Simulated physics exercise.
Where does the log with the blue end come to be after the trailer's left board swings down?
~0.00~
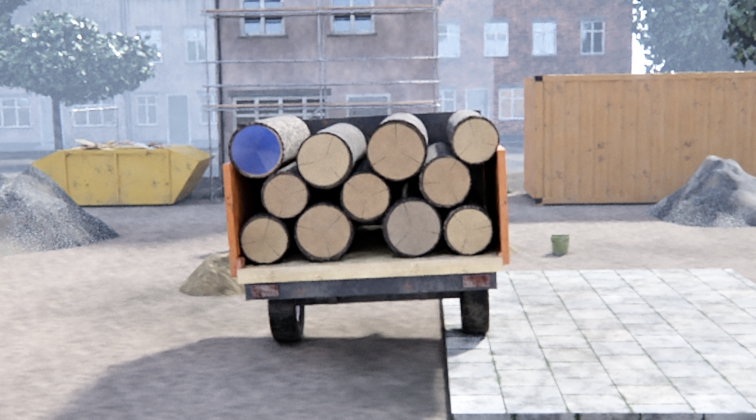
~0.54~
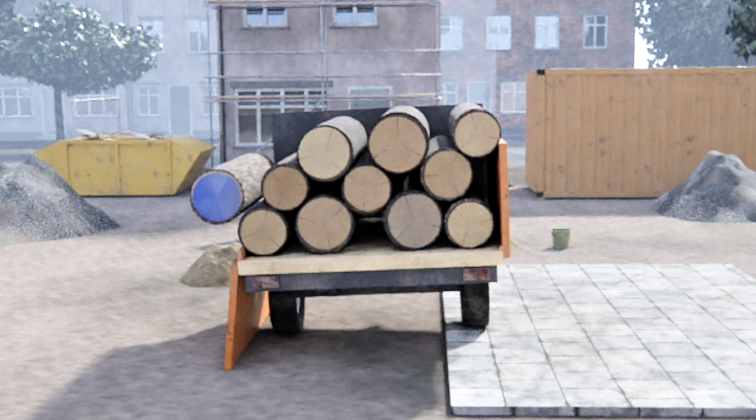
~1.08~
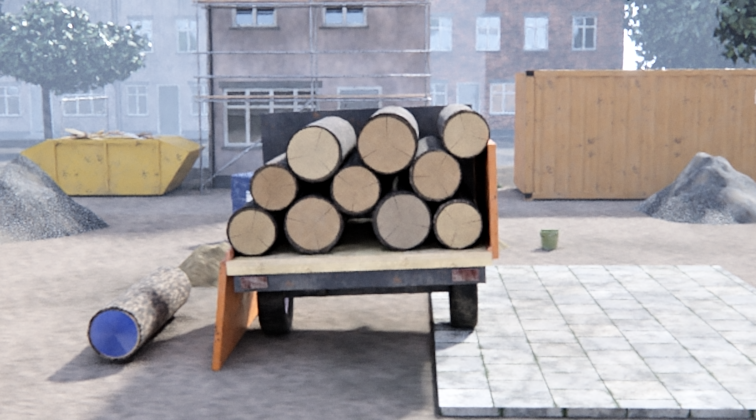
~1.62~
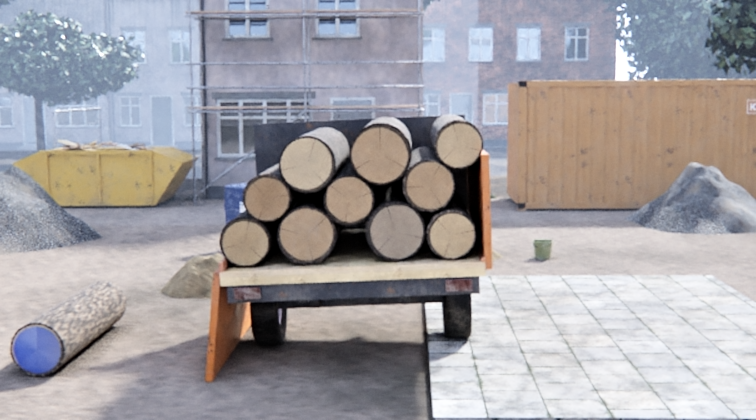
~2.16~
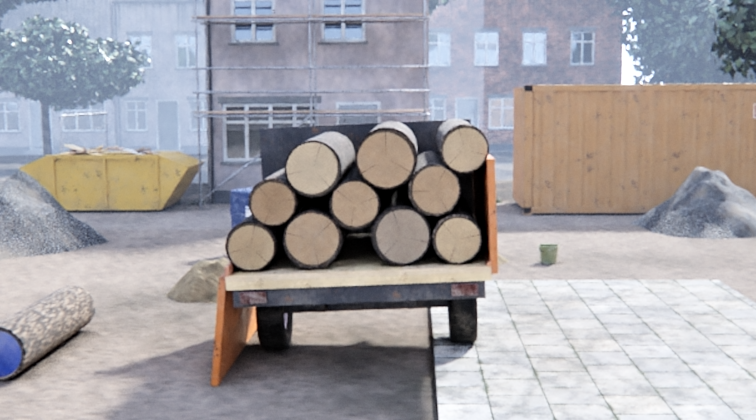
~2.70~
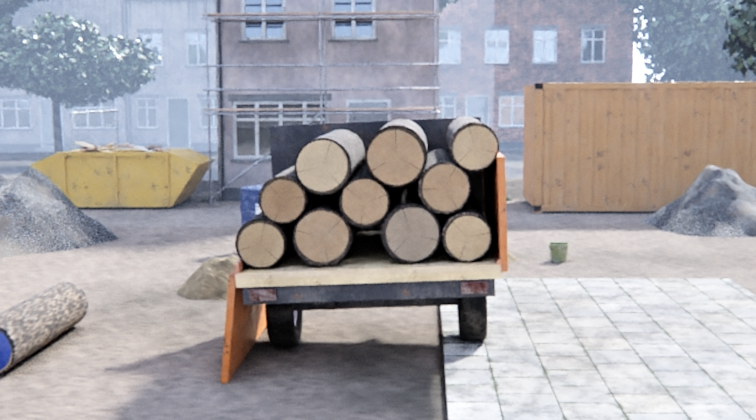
It drops off the left side of the trailer and ends up on the ground to the left, while the other logs stay stacked on the deck.
On a building site, a trailer's left side drops and the blue-ended log rolls off leftward.
